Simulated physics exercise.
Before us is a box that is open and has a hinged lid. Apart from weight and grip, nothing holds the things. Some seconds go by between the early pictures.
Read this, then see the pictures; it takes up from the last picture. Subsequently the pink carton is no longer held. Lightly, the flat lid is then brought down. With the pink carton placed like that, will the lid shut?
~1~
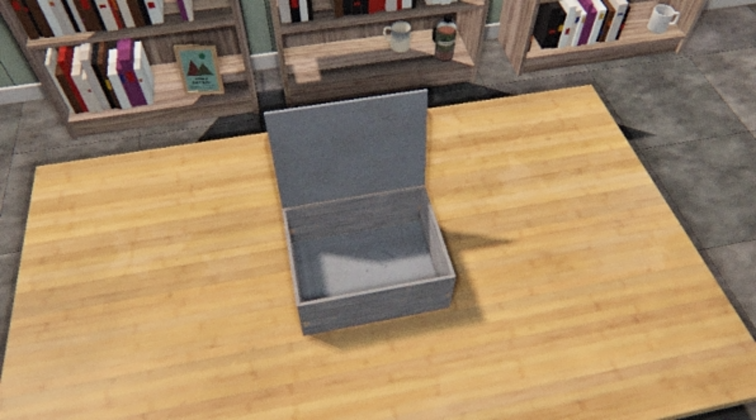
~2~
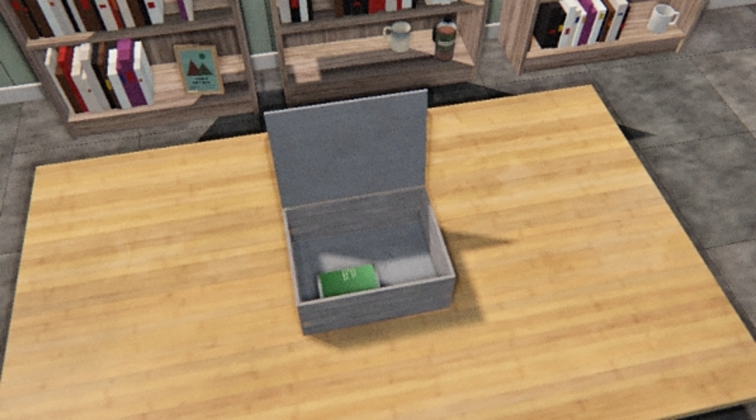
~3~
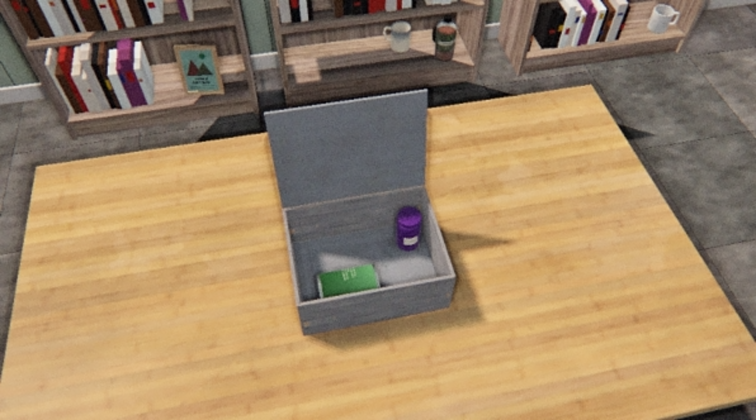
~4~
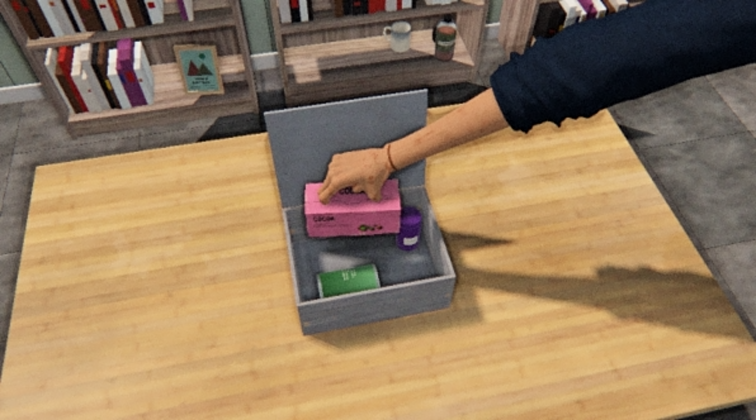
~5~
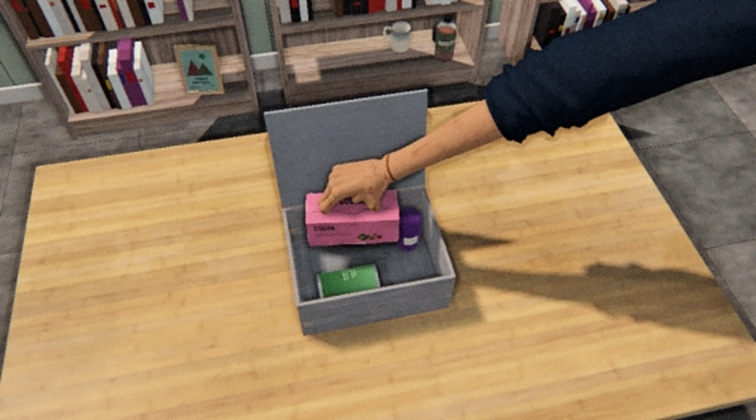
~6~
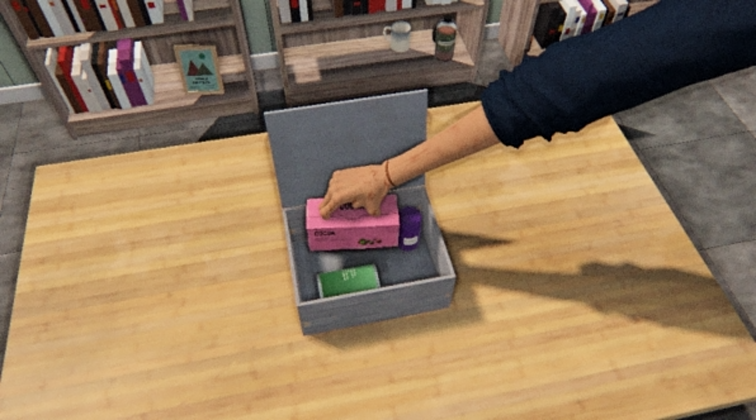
Yes.
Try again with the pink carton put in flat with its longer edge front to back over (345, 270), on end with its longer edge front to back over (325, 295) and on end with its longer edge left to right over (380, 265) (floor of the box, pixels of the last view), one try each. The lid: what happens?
Lid, in order: Held open, held open, held open.
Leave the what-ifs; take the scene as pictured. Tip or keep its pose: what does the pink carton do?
Observation: The pink carton keeps the set orientation.
Then, 0.90 s on from there, lid starting down; pink carton shifted a little near (354, 250).
Then, 1.60 s on from there, lid 59° above the rim; pink carton shifted a little near (354, 250).
Then, 2.10 s on from there, lid 20° above the rim; pink carton shifted a little near (354, 250).
In the end, lid shut; moved from the start, pink carton; the other 2 unmoved. At the end, from the last picture's camera, pink carton near (354, 250).
